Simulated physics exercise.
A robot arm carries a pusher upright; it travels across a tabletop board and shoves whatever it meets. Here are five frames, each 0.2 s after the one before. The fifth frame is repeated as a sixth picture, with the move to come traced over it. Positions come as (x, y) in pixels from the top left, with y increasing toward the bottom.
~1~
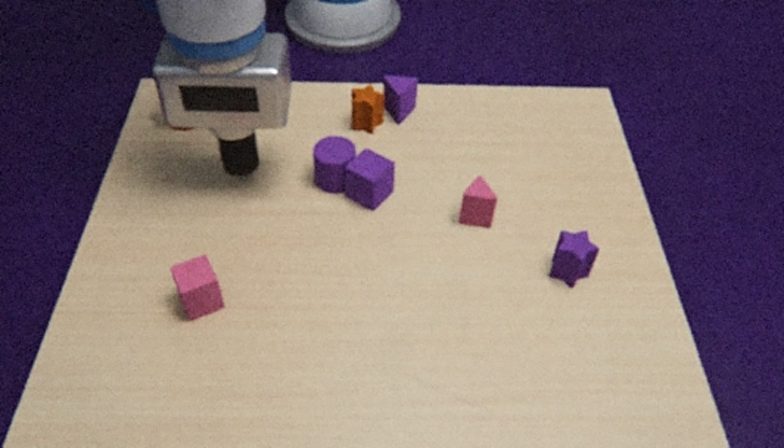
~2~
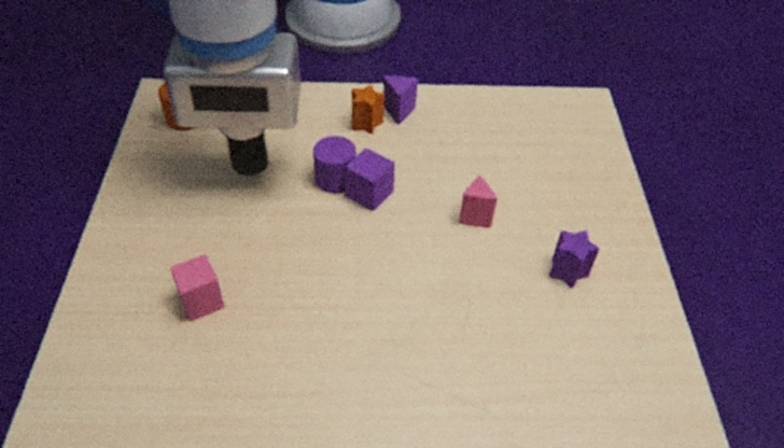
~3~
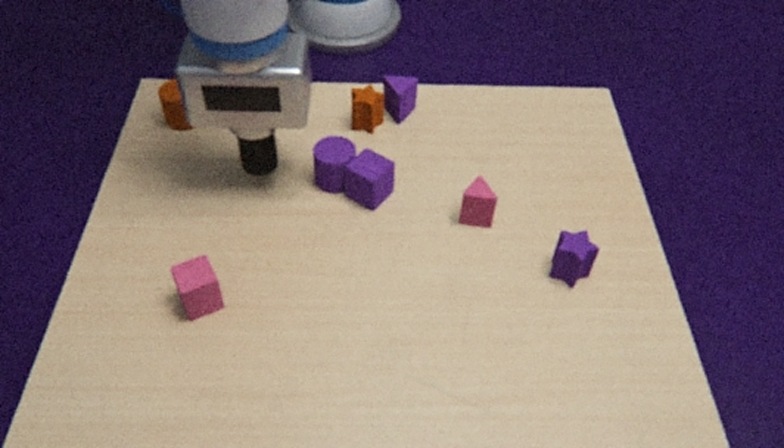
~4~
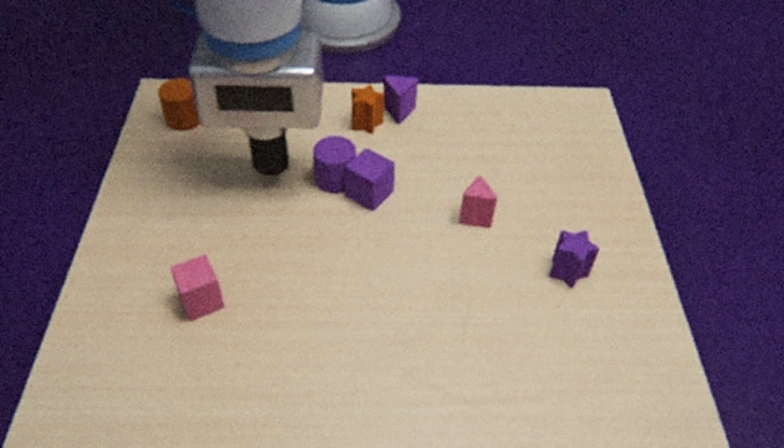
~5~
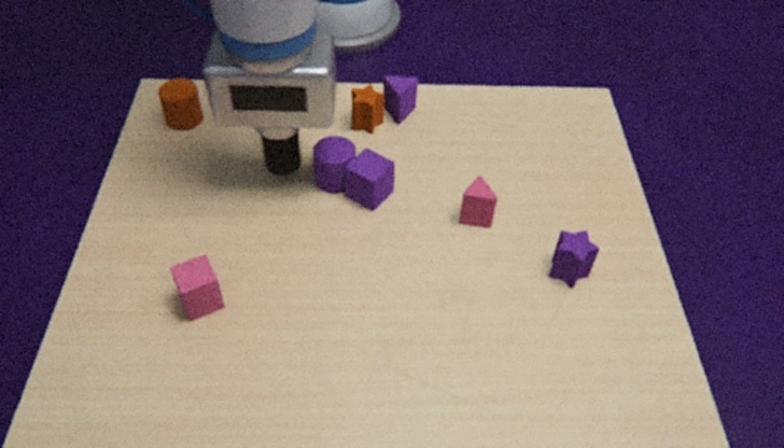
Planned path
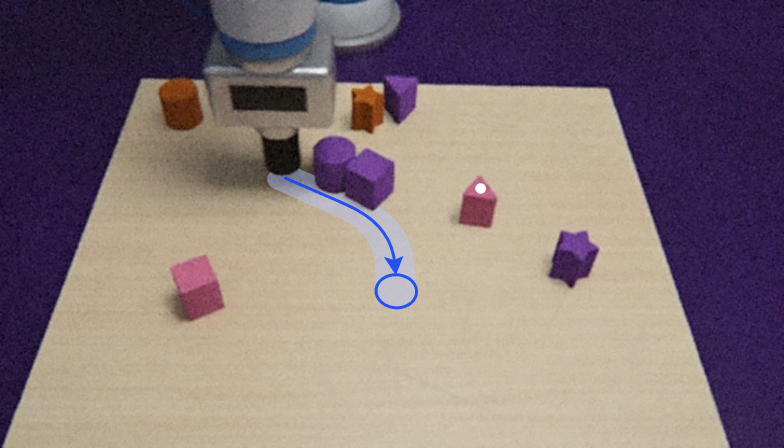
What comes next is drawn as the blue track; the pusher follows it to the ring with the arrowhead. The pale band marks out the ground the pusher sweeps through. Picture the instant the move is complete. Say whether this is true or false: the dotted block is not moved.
Answer: True.
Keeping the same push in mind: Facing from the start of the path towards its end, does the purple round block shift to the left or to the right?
The left-hand side.
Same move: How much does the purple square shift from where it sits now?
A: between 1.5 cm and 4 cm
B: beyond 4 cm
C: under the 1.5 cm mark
My answer is option A.
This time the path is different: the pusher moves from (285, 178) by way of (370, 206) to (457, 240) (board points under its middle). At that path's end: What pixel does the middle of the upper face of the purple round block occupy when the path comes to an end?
It ends at (376, 147).
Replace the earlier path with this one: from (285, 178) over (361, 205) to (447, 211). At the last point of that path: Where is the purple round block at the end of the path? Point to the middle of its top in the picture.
Around pixel (370, 147).
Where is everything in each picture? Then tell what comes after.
The first frame shows pusher's lower end at (241, 164); purple round block at (334, 149); purple square at (370, 164); pink three-sided block at (481, 188).
The second frame shows pusher at (250, 164); blocks still.
The third frame shows pusher at (260, 164); blocks still.
The fourth frame shows pusher at (271, 164); blocks still.
The fifth frame shows pusher at (284, 163); purple round block at (334, 149); purple square at (370, 164); pink three-sided block at (481, 188).
Drawn move, from (285, 178) over (340, 202) and (386, 236) to (396, 291); the dot is on the pink three-sided block.
On the path given first. One third of the way, pusher at (341, 188); purple round block at (363, 149); purple square at (394, 168), turned 15° clockwise.
Two thirds of the way, pusher at (387, 223); purple round block at (363, 149); purple square at (395, 168).
At the end, pusher at (397, 277); purple round block at (363, 149); purple square at (395, 168); pink three-sided block still.
